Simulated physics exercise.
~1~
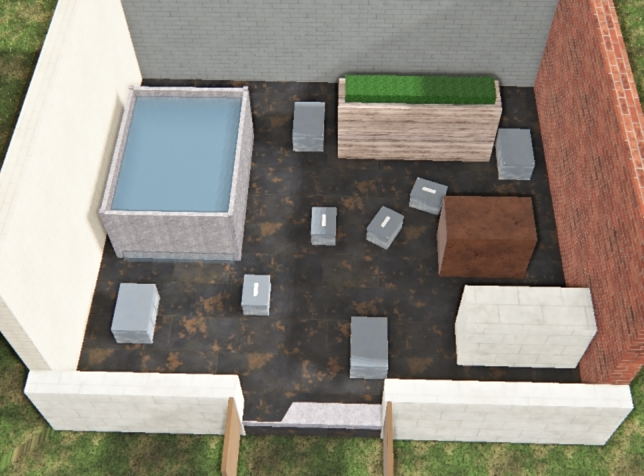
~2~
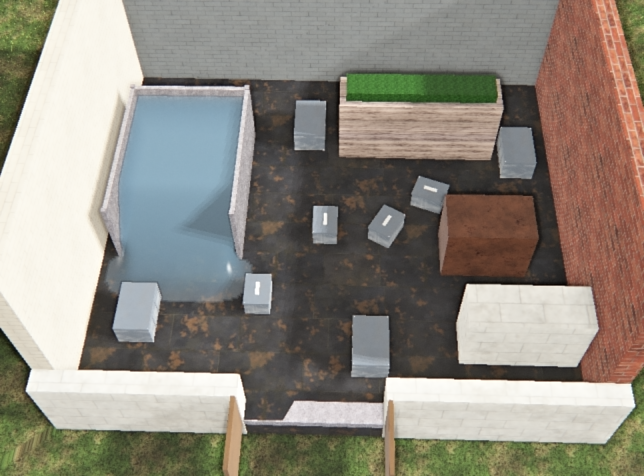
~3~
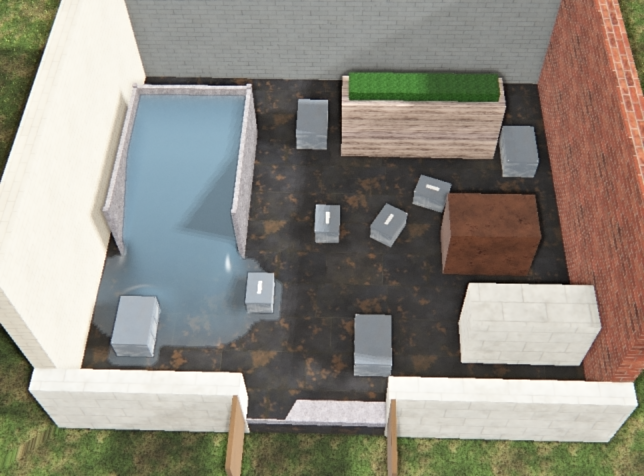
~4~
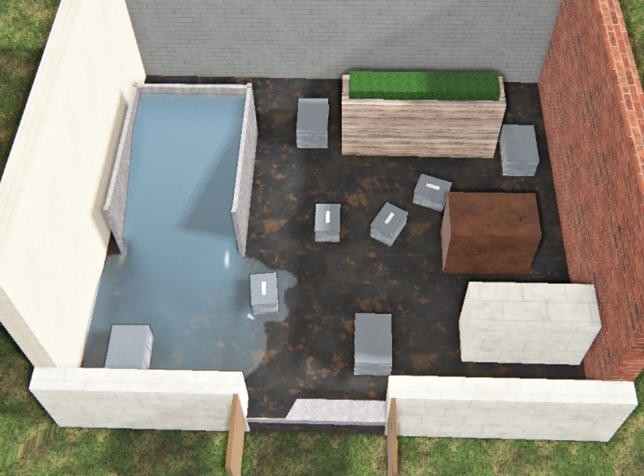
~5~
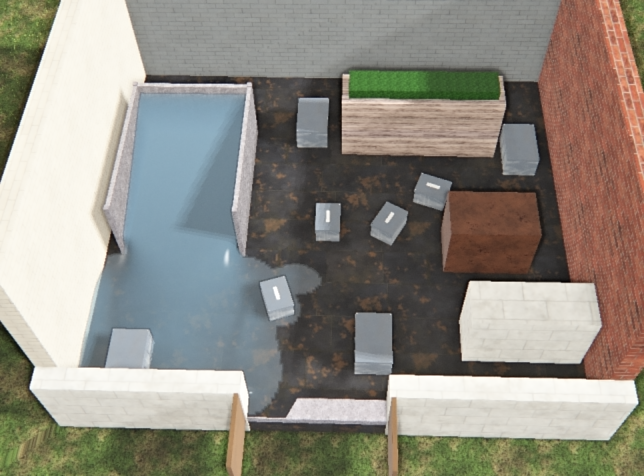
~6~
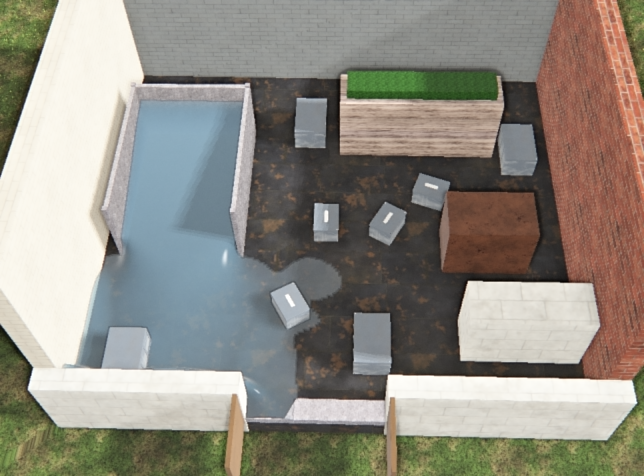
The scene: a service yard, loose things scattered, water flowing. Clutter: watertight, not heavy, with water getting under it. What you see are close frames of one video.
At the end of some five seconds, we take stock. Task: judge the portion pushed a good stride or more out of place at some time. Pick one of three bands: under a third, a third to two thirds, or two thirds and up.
A third to two thirds.
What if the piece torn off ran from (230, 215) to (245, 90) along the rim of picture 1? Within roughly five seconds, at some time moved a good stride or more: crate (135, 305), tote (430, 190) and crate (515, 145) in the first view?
Never got that far, got that far, got that far.
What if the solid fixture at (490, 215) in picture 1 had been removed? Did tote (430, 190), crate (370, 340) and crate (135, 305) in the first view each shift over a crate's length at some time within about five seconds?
In the order given: Stayed put, got displaced, got displaced.
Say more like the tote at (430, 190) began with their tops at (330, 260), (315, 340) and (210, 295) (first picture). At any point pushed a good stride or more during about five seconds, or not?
In sequence: Knocked well away; knocked well away; knocked well away.
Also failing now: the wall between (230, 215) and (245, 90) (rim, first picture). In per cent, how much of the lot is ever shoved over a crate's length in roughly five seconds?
I'd guess around 90 percent of them.
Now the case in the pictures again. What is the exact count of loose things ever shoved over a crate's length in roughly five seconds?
It comes to 5.
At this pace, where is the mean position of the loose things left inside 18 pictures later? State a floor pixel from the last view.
Mean position: Approx. (416, 191) px.
A moment on, 2 of 10 are well off their spots; 1 afloat.
Next, 3 of 10 are well off their spots; 1 afloat.
Later, 4 of 10 are well off their spots; 3 afloat.
In the end, 5 of 10 are well off their spots, and 5 have been at some point; 4 afloat.
